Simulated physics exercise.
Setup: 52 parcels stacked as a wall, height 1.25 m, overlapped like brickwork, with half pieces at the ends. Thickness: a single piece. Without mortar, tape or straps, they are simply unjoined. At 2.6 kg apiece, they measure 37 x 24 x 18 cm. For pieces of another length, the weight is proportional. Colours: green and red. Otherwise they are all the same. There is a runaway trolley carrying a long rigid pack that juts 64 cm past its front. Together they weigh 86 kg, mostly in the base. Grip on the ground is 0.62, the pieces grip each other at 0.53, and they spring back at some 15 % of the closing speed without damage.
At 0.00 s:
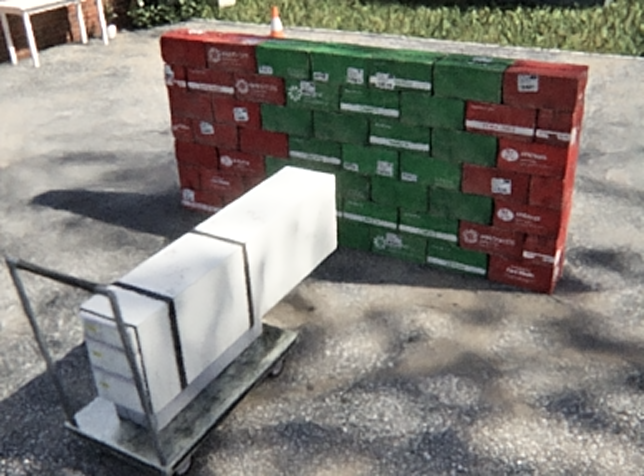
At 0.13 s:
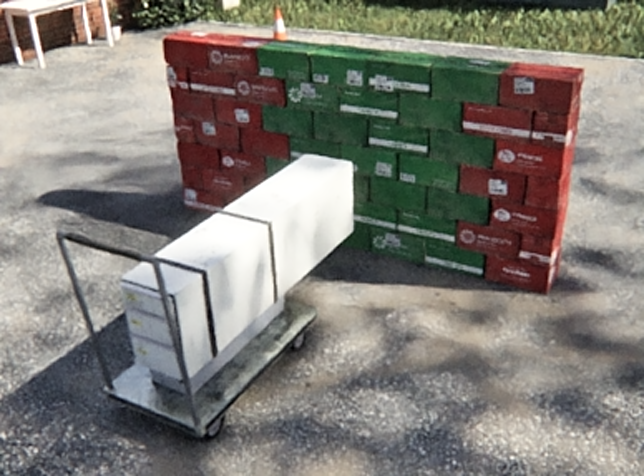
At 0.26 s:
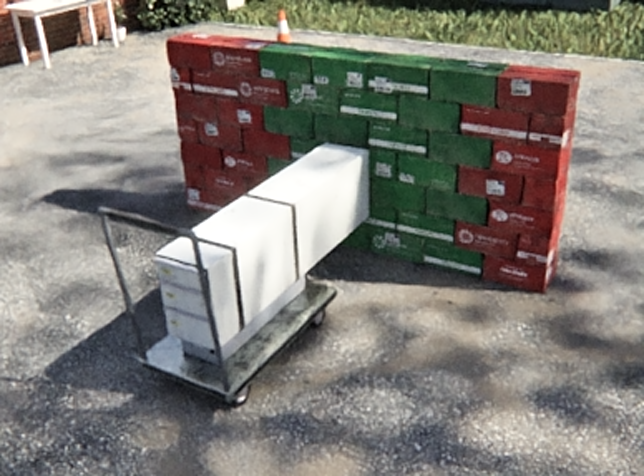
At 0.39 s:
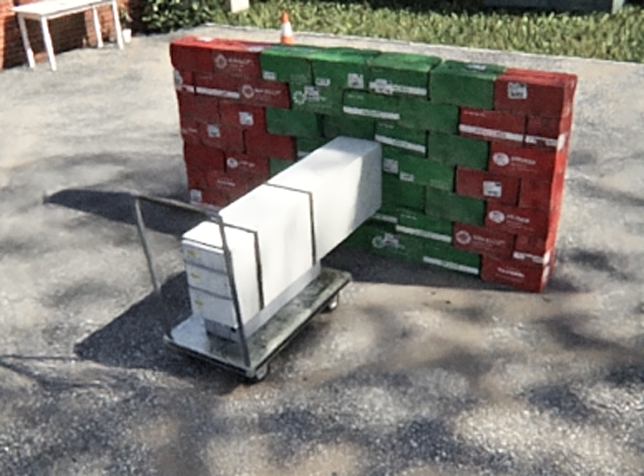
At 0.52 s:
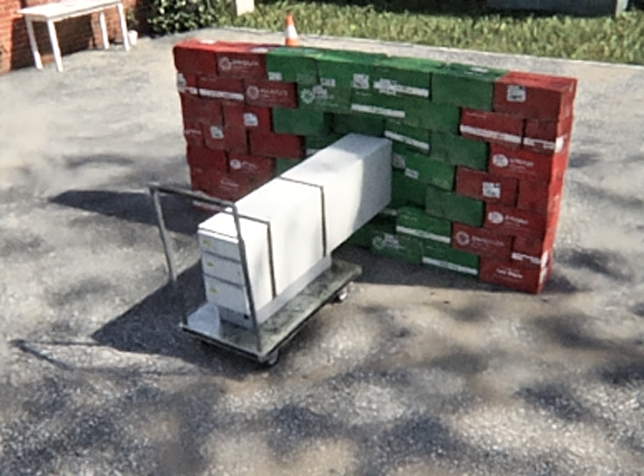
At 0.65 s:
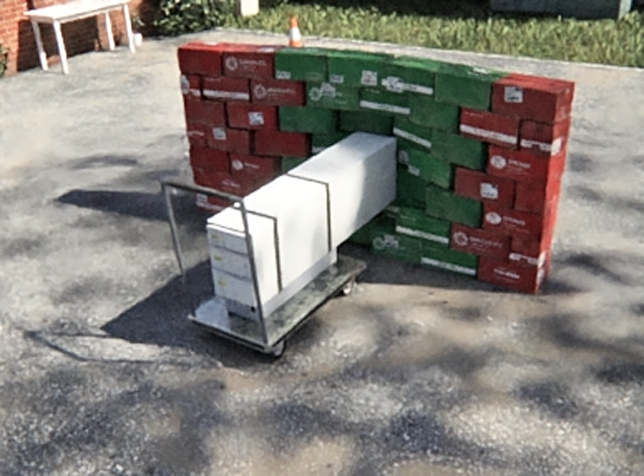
In a sunlit paved yard, a trolley carrying a long white block rolls into a red and green box wall, pushing boxes backward.
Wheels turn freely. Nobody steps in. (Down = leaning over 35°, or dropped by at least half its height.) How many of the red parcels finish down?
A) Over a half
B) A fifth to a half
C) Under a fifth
B.
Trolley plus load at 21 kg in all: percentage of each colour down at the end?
Red 0, green 0 %.
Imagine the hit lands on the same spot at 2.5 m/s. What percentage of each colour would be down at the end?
Down at the end: Red 30 per cent, green 70 per cent.
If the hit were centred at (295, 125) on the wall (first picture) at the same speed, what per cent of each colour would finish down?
Then red 30, green 30 per cent.
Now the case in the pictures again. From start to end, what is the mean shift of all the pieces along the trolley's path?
Mean shift: Around 60 cm.
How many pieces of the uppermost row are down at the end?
That makes 7 in total.
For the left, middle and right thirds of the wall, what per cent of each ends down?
The thirds come out at 40 on the left, 80 in the middle and 40 on the right, in per cent.
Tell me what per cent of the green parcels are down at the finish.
The green group ends with 80% down.
By 1.14 s, load 35 cm past the wall's line, still rolling; none of the 27 red parcels down (12 of 52 in all colours); top red parcel tilted 34°; top green parcel tilted 29°, 13 cm lower.
By 1.62 s, load 39 cm past the wall's line, stopped; 8 of the 27 red parcels down (27 of 52 in all colours); top red parcel tilted 61°, 72 cm lower; top green parcel on its side.
When it is over (3.2 s), load 39 cm past the wall's line, stopped; 8 of the 27 red parcels down (27 of 52 in all colours); top red parcel 1.07 m lower; top green parcel upside down. That is 30 per cent. In pixels of the last frame, middles, top red parcel near (165, 129), top green parcel near (387, 121).
